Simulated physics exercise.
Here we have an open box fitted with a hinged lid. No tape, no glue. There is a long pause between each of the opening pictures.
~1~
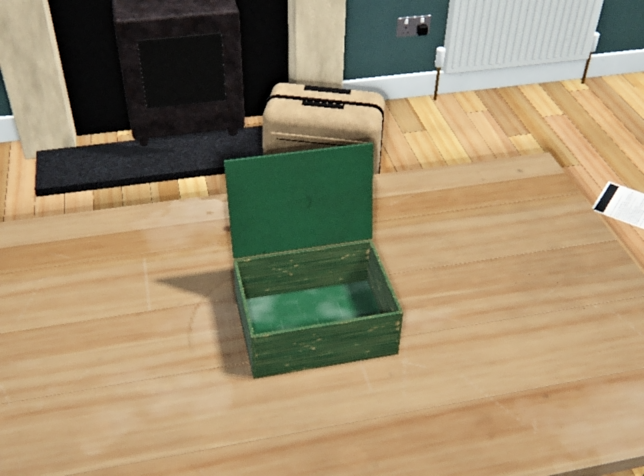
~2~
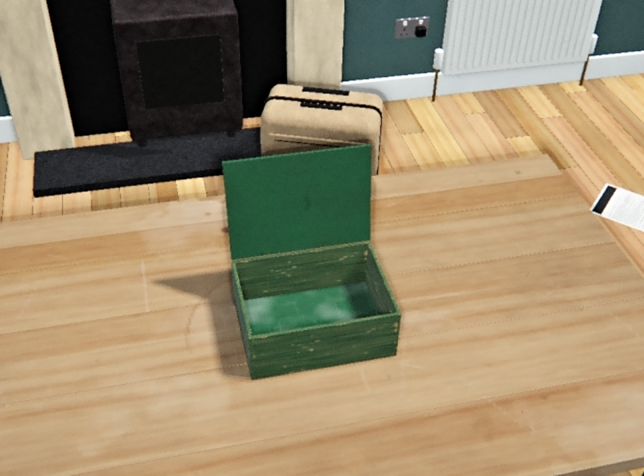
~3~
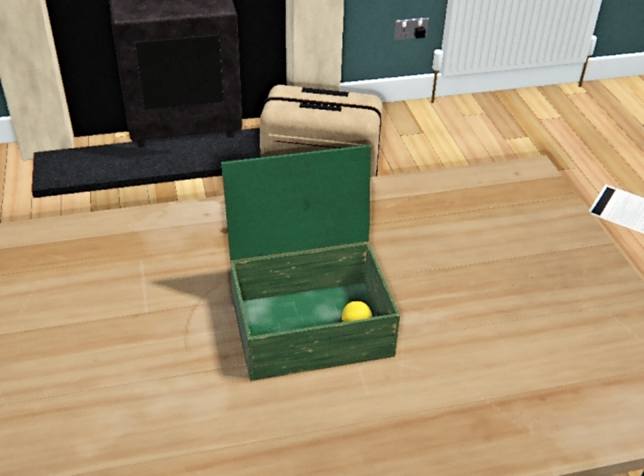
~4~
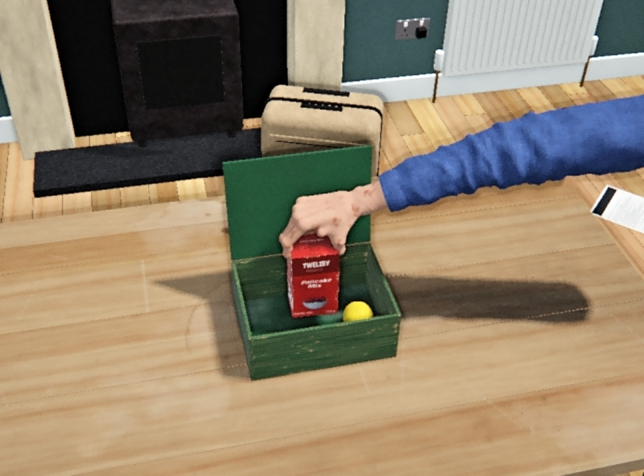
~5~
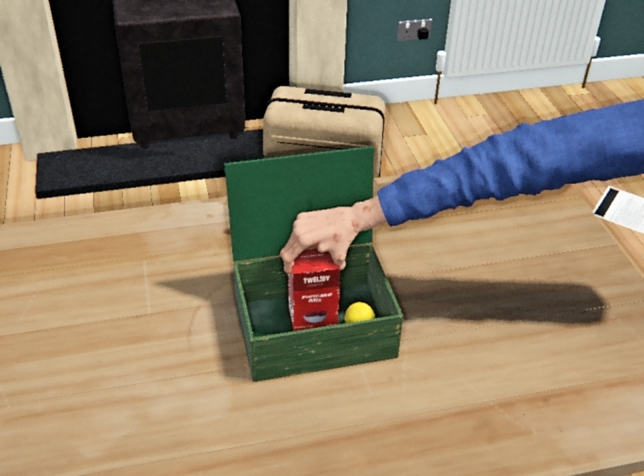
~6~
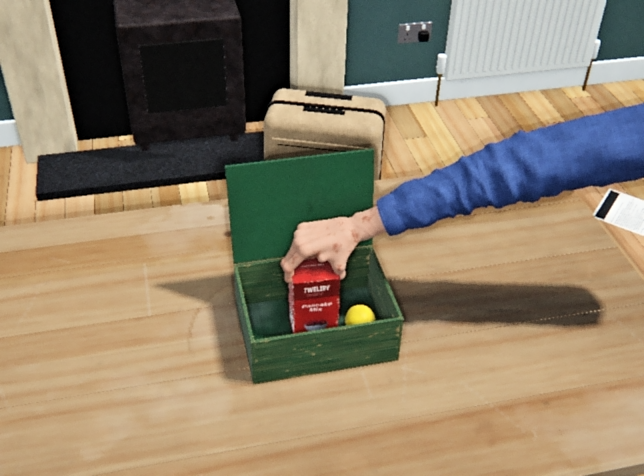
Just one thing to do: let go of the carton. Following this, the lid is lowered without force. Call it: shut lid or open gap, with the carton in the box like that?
Open gap.
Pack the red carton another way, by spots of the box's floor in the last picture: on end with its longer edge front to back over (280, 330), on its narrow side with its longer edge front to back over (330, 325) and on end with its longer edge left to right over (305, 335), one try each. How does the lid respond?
In the first case it will not close; in the second case it shuts flat; in the third case it is held up.
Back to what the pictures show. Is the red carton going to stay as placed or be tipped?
Once everything settles, the red carton keeps its original angle.
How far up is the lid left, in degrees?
Some 40° above the rim.
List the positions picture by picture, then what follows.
In the first frame, the last thing is not in view yet.
In the second frame, the last thing is not in view yet.
In the third frame, the last thing is not in view yet.
The fourth frame shows on its way; red carton (313, 276).
The fifth frame shows on its way; red carton (313, 290).
The sixth frame shows in place under the hand; red carton (314, 299).
Then, 1.00 s later than the last frame, lid starting down.
Then, 1.40 s later than the last frame, lid 72° above the rim.
Then, 1.60 s later than the last frame, lid 60° above the rim.
Then, 1.80 s later than the last frame, lid 46° above the rim.
When it is over, lid 38° above the rim; both as before. End places, in pixels of the last picture, red carton near (314, 299).
